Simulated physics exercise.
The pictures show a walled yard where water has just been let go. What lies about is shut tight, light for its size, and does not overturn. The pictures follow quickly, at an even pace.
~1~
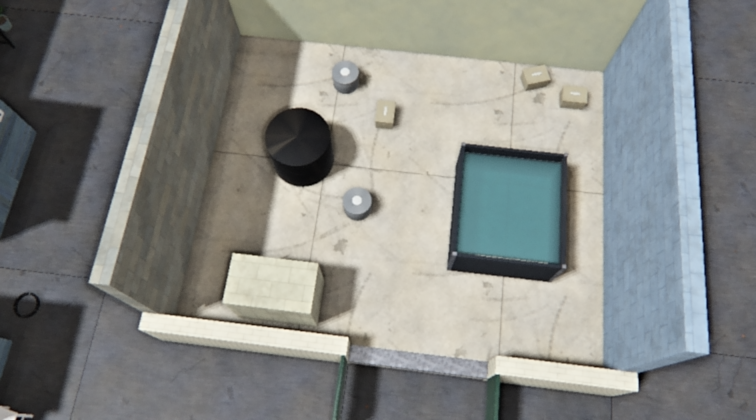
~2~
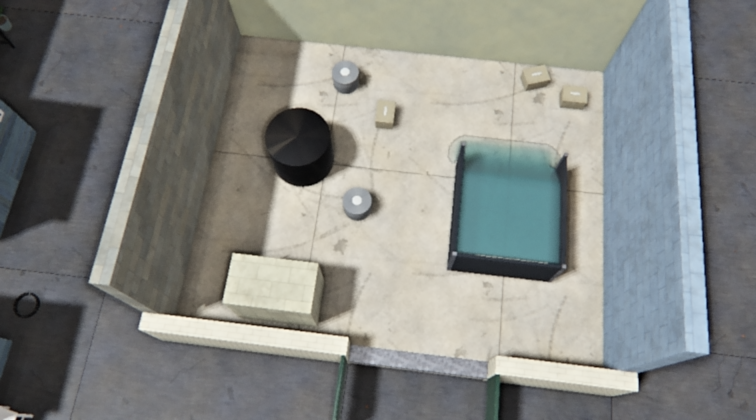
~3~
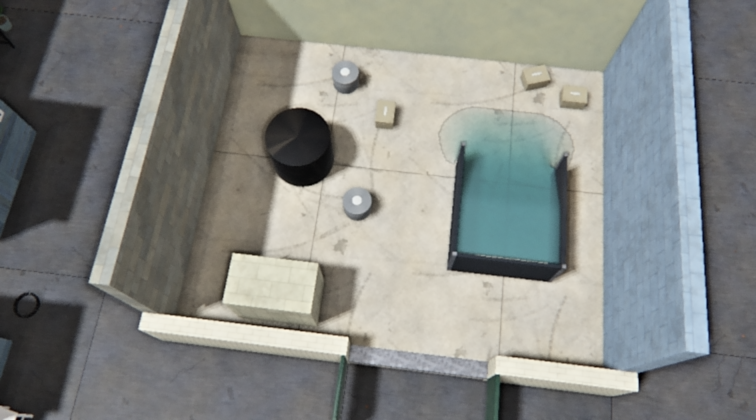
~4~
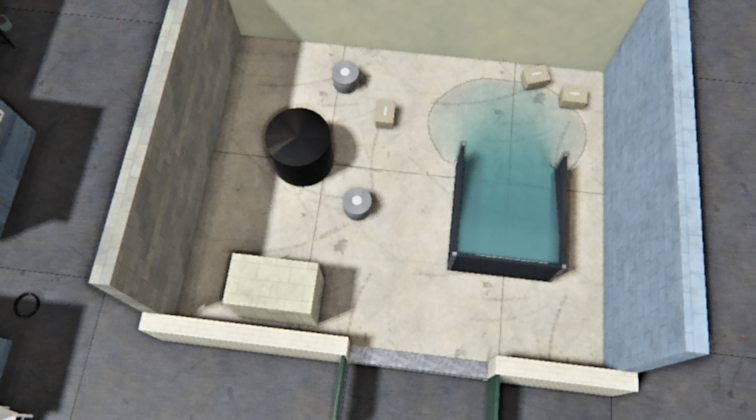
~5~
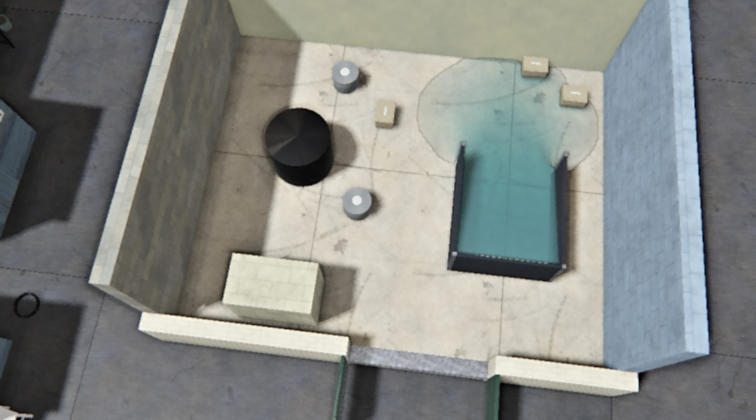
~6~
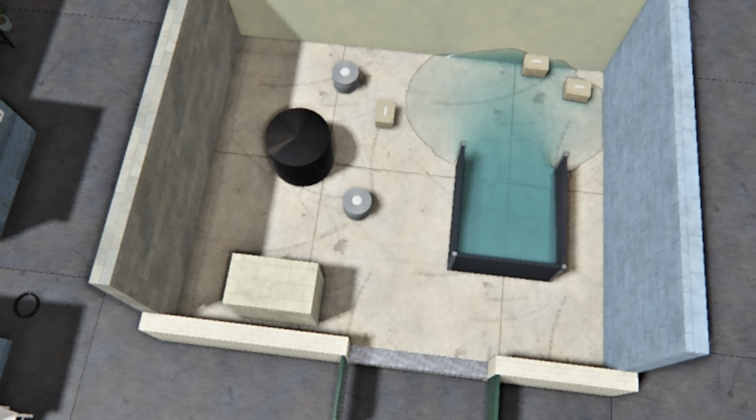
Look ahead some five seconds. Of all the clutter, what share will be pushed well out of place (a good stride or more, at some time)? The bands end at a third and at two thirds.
Share: At least two thirds.
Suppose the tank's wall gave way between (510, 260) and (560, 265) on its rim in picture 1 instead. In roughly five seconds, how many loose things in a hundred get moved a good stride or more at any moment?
Some 40 per cent.
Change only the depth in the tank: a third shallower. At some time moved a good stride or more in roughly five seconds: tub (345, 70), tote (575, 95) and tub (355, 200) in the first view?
As listed: Short of that, swept aside, short of that.
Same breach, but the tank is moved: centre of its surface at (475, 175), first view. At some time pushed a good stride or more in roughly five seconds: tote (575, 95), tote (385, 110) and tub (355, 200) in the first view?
In that order: Shifted that much, shifted that much, never so far.
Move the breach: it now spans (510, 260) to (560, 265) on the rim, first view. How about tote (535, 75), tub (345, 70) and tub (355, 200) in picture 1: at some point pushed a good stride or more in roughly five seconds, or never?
As listed: Moved that far, short of that, no.
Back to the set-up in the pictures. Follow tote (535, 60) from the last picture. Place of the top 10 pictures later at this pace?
Close to (565, 60).
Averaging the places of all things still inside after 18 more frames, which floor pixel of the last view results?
Around (430, 163).
A moment on, 1 of 5 are well off their spots; 2 afloat.
Next, 0 of 5 are well off their spots; 2 afloat.
Later, 4 of 5 are well off their spots; 2 afloat.
In the end, 4 of 5 are well off their spots, and 4 have been at some point; 3 afloat.
